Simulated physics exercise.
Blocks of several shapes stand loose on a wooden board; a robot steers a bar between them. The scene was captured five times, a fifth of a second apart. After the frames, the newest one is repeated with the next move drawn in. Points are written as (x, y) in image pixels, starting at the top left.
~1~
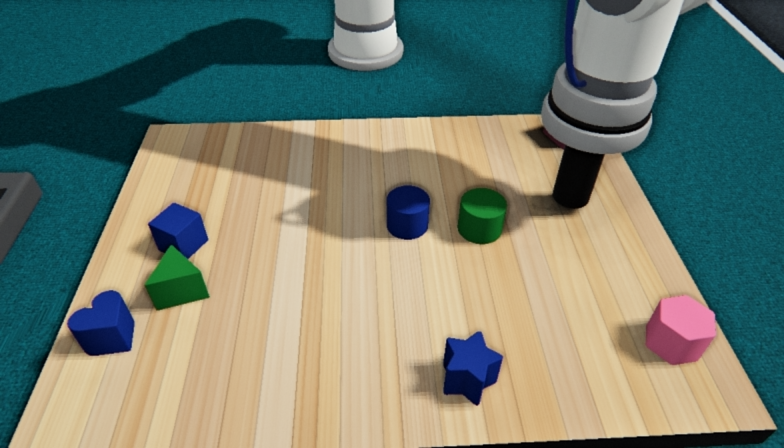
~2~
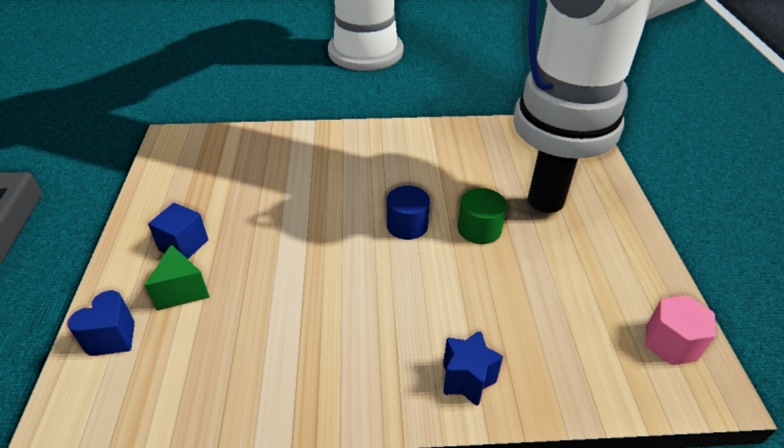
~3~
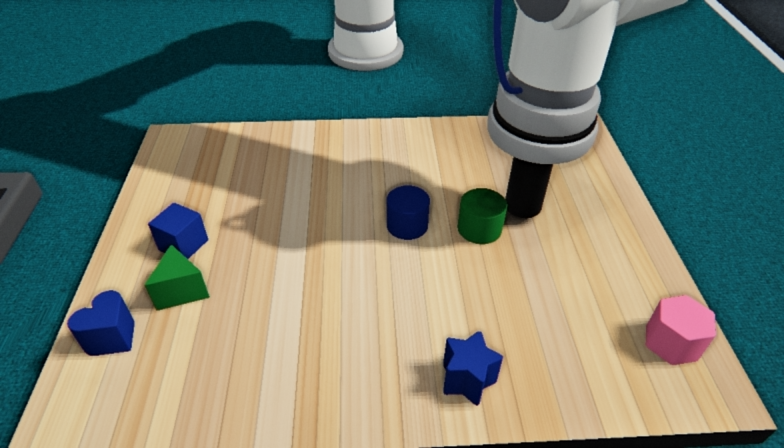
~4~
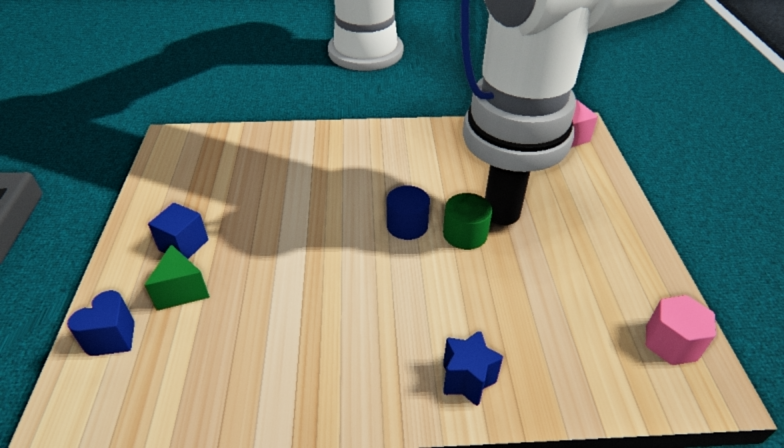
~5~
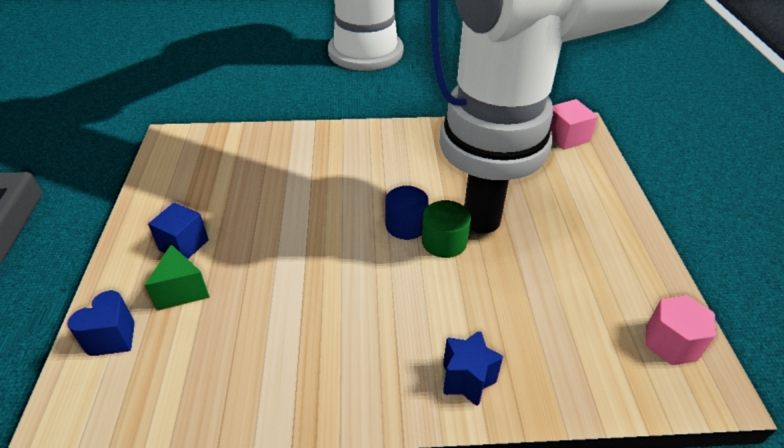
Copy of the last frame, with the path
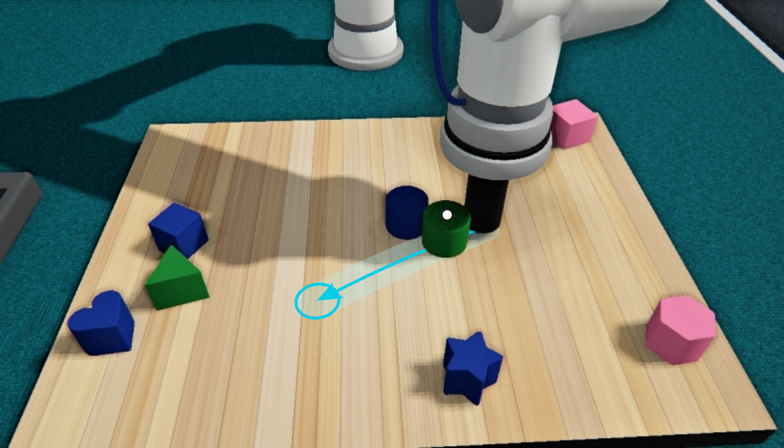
A white robot arm with a black bar stands over the far right of a light wooden board on a teal surface, seen from a fixed, raised view. A blue cube, green triangle and blue heart sit at left, blue and green cylinders near the middle, a blue star and pink block nearer. The bar slides left, pushing the green cylinder left and slightly nearer beside the blue one, while a pink cube appears behind the arm.
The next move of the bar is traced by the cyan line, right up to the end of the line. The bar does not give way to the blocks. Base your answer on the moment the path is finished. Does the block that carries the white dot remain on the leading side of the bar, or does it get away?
The bar still drives it.
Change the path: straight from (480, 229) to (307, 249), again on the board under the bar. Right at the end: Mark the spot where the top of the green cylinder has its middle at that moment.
It is at (377, 246).
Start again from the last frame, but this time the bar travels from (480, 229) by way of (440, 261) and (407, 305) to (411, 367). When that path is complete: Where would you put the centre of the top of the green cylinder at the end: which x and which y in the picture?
Its top middle will sit at (377, 240).
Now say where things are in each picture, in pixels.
In the first picture, lower end of the bar (571, 197), tops of blocks, blue cylinder (408, 199), green cylinder (484, 202).
In the second picture, bar (546, 201), blocks as before.
In the third picture, bar (523, 206), blocks as before.
In the fourth picture, bar (502, 213), green cylinder (469, 207).
In the fifth picture, bar (482, 221), blue cylinder (407, 198), green cylinder (447, 215).
The drawn path runs from (480, 229) via (429, 249) and (375, 272), ending at (317, 301); the dot is on the green cylinder.
What follows on the original path. One third of the way, bar (429, 241); blue cylinder (397, 198); green cylinder (391, 237).
Two thirds of the way, bar (374, 265); blue cylinder (397, 198); green cylinder (329, 259).
At the end, bar (316, 293); blue cylinder (397, 198); green cylinder (264, 278).
